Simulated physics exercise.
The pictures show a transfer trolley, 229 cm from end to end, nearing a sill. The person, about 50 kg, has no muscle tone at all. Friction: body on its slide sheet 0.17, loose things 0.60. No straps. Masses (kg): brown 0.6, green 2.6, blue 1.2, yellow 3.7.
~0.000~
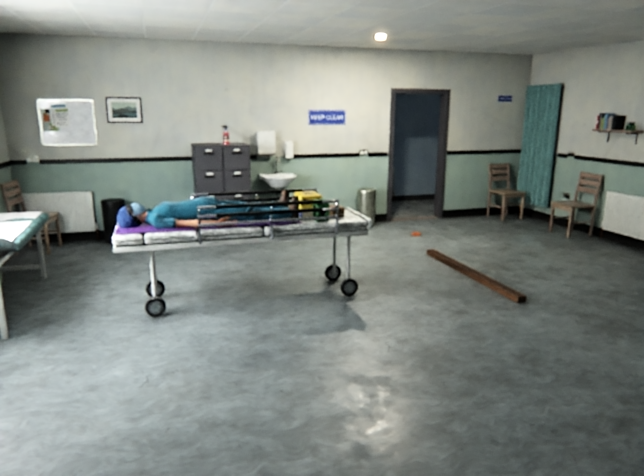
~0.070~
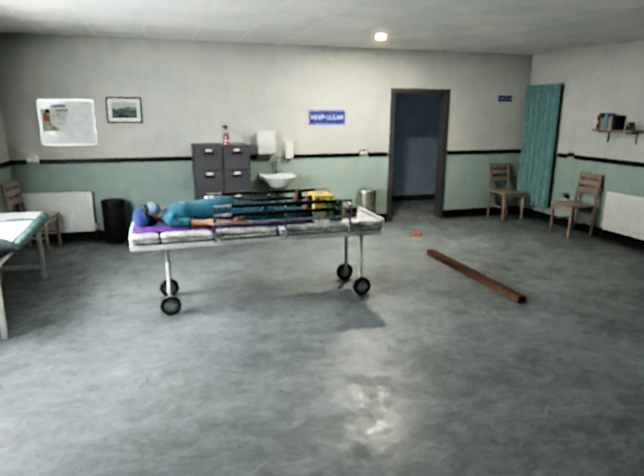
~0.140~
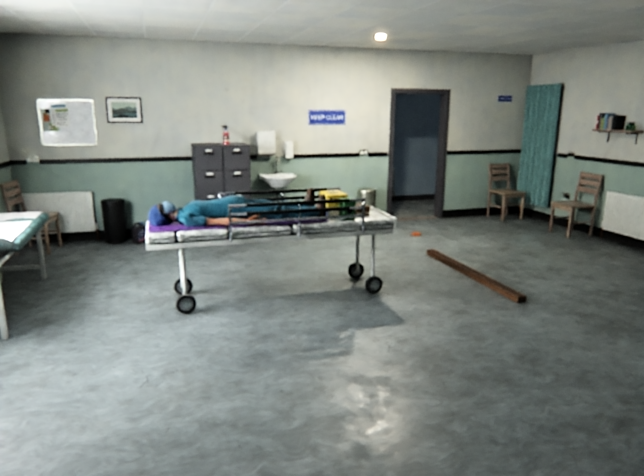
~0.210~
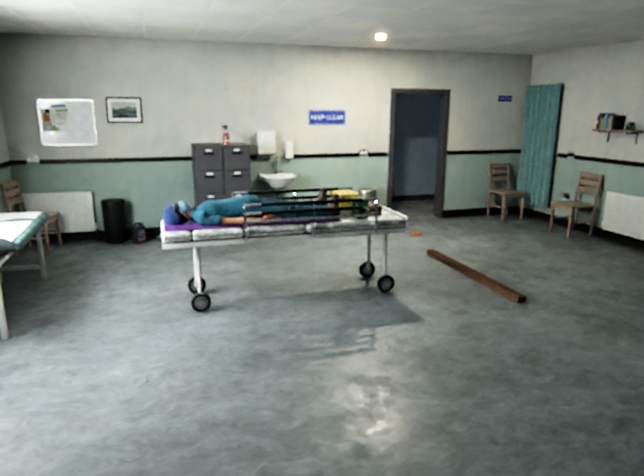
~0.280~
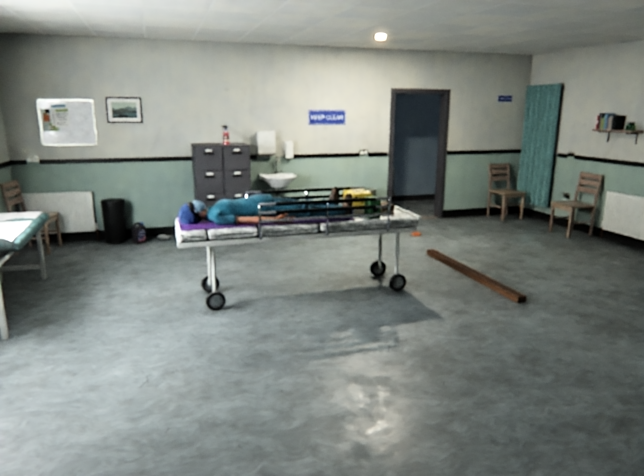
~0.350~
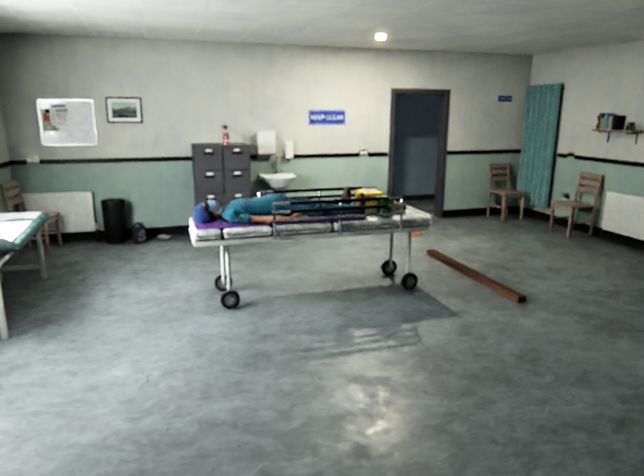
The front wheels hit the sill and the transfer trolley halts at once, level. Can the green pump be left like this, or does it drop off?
In the end the green pump slides off.
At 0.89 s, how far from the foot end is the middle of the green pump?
Some 25 cm short of it.
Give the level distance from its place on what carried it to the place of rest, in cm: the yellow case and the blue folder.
Yellow case 50, blue folder 45.
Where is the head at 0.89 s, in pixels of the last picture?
Near (311, 208).
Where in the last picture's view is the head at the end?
At about (375, 205).
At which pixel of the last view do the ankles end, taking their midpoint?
Around (485, 201).
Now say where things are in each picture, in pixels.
Green pump (321, 210), brown glove box (335, 211); 0 cm covered, 139 to go, in the first frame.
Green pump (334, 209), brown glove box (347, 210); 13 cm covered, 126 to go, in the second frame.
Green pump (347, 209), brown glove box (360, 209); 26 cm covered, 113 to go, in the third frame.
Green pump (360, 208), brown glove box (372, 209); 39 cm covered, 100 to go, in the fourth frame.
Green pump (373, 207), brown glove box (384, 208); 53 cm covered, 87 to go, in the fifth frame.
Green pump (385, 207), brown glove box (396, 207); 66 cm covered, 73 to go. Speed about 1.9 m/s, in the sixth frame.
The jolt is at 0.74 s.
After 0.89 s the green pump is 26 cm short of the foot end, tilted 10°, near (469, 201) in the last picture's view.
After 1.14 s the green pump is 3 cm past the foot end, tilted 85°, near (494, 203) in the last picture's view; the brown glove box 12 cm past the foot end, tilted 40°.
After 1.44 s the green pump is 37 cm past the foot end, tilted 35°, near (519, 257) in the last picture's view.
When all is still (2.1 s), brown glove box drops off; green pump drops off; blue folder stays on; yellow case stays on; left ankle crosses the foot end.
